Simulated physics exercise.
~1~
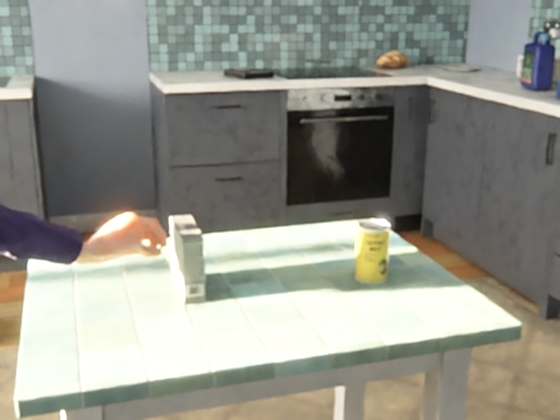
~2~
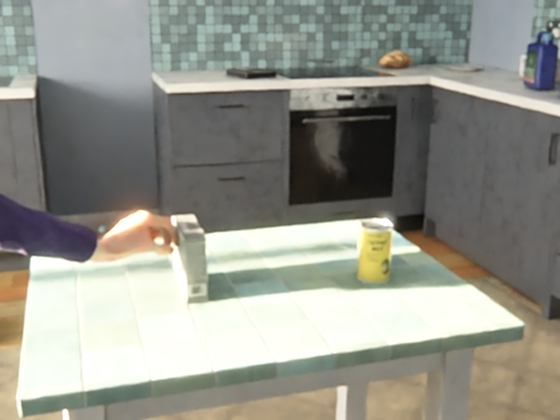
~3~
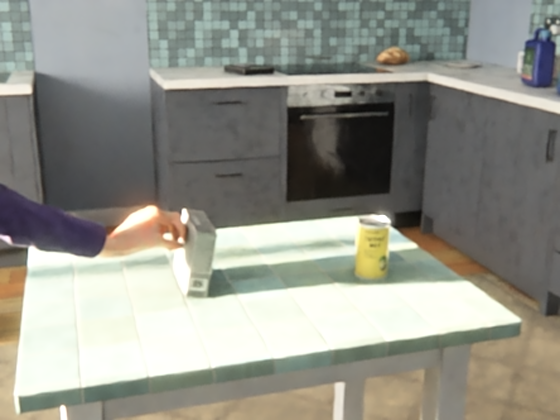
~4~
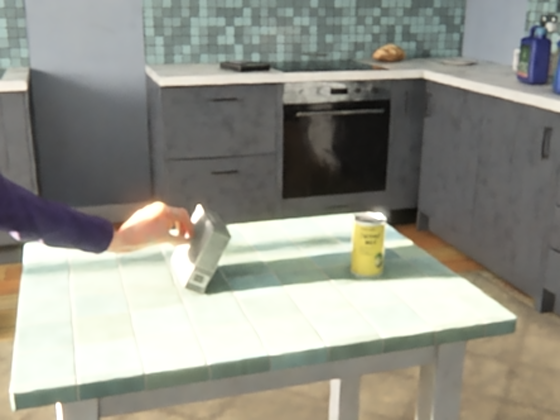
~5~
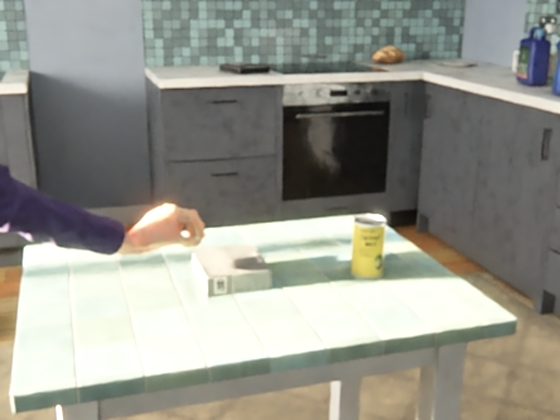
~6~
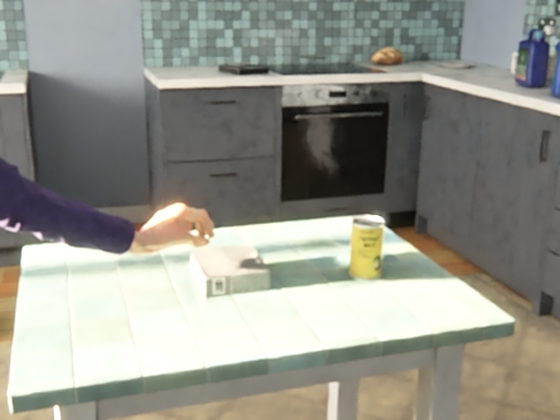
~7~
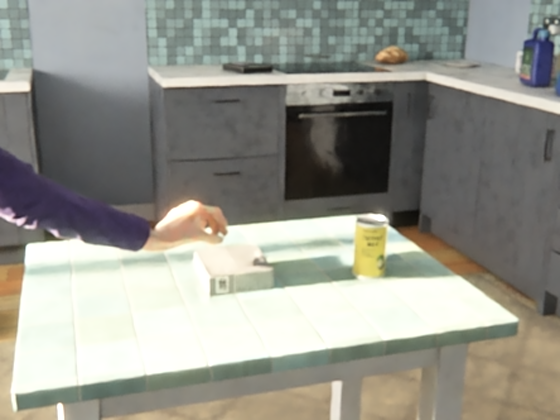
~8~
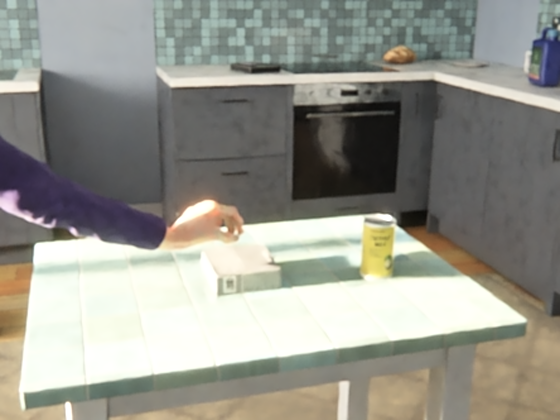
In a kitchen with grey cabinets, an oven and teal wall tiles, a slightly swaying camera looks across a pale green tiled table. A narrow grey packet stands upright towards the left of the tabletop, with a yellow tin to its right. A hand in a dark purple sleeve reaches in from the left and meets the upper part of the packet. As the hand moves right, the packet leans, tilts further and topples onto its side. The hand carries on a little above it, and the packet ends lying flat while the tin still stands in place.
